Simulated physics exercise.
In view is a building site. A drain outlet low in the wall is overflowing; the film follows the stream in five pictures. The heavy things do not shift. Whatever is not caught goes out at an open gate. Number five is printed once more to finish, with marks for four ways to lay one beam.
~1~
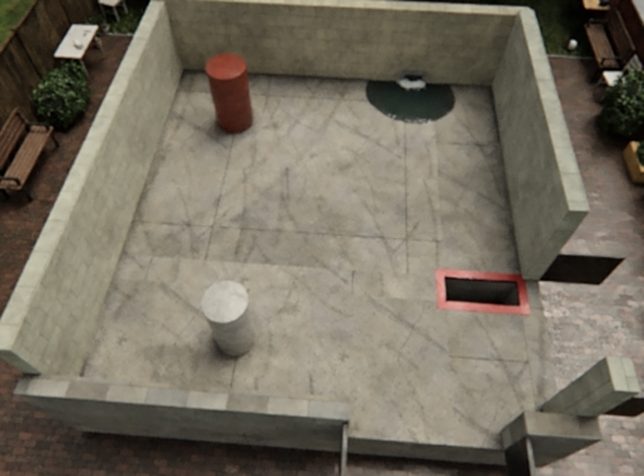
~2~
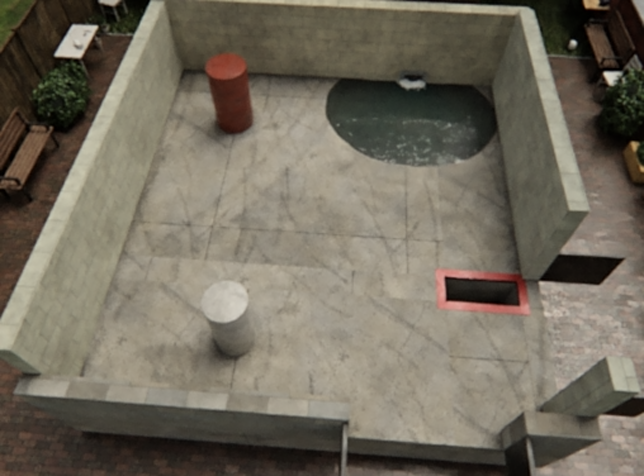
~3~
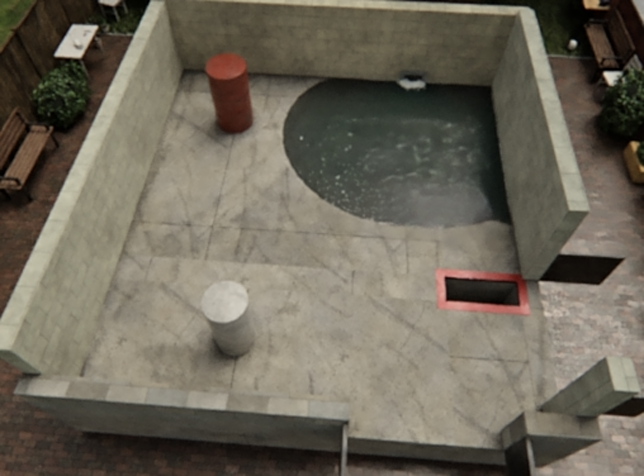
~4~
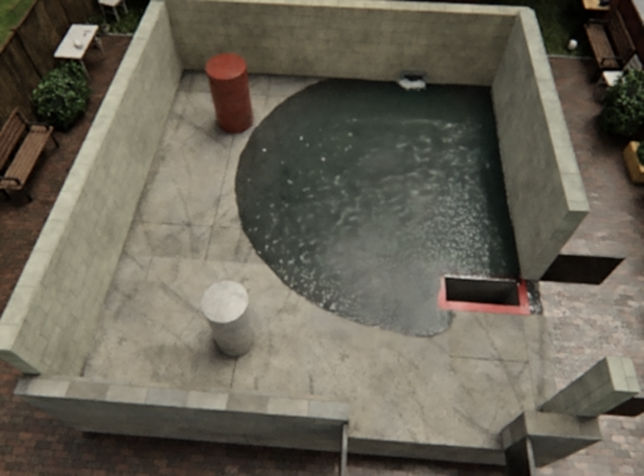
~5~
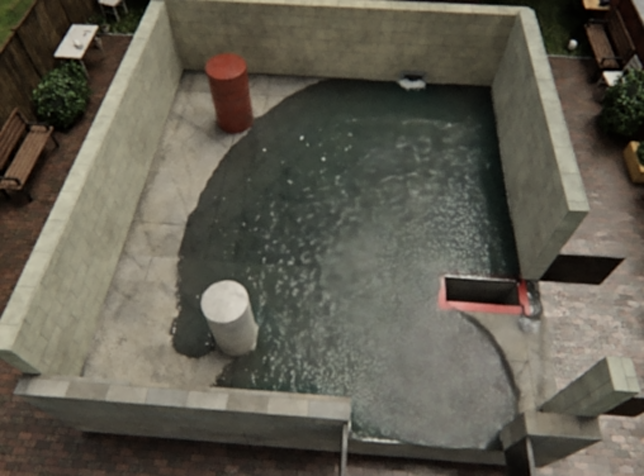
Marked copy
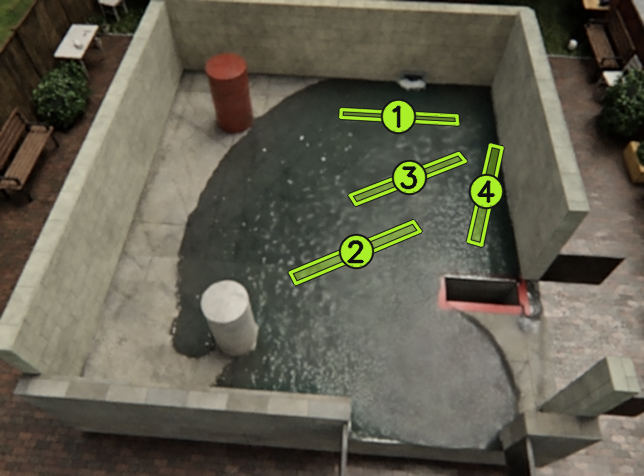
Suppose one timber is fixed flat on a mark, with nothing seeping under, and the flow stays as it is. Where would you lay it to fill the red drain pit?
Best: 2.
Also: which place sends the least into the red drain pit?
That would be 4.
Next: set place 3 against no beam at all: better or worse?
Worse.
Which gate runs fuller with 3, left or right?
The left one.
In lime, 1 from (341, 113) to (457, 119); 2 from (293, 278) to (416, 226); 3 from (353, 199) to (462, 157); 4 from (474, 243) to (496, 146).
With 1, about 32 % of the stream goes into the red drain pit, about 67 % out by the gates.
With 2, about 45 % of the stream goes into the red drain pit, about 54 % out by the gates.
With 3, about 28 % of the stream goes into the red drain pit, about 71 % out by the gates.
With 4, about 20 % of the stream goes into the red drain pit, about 78 % out by the gates.
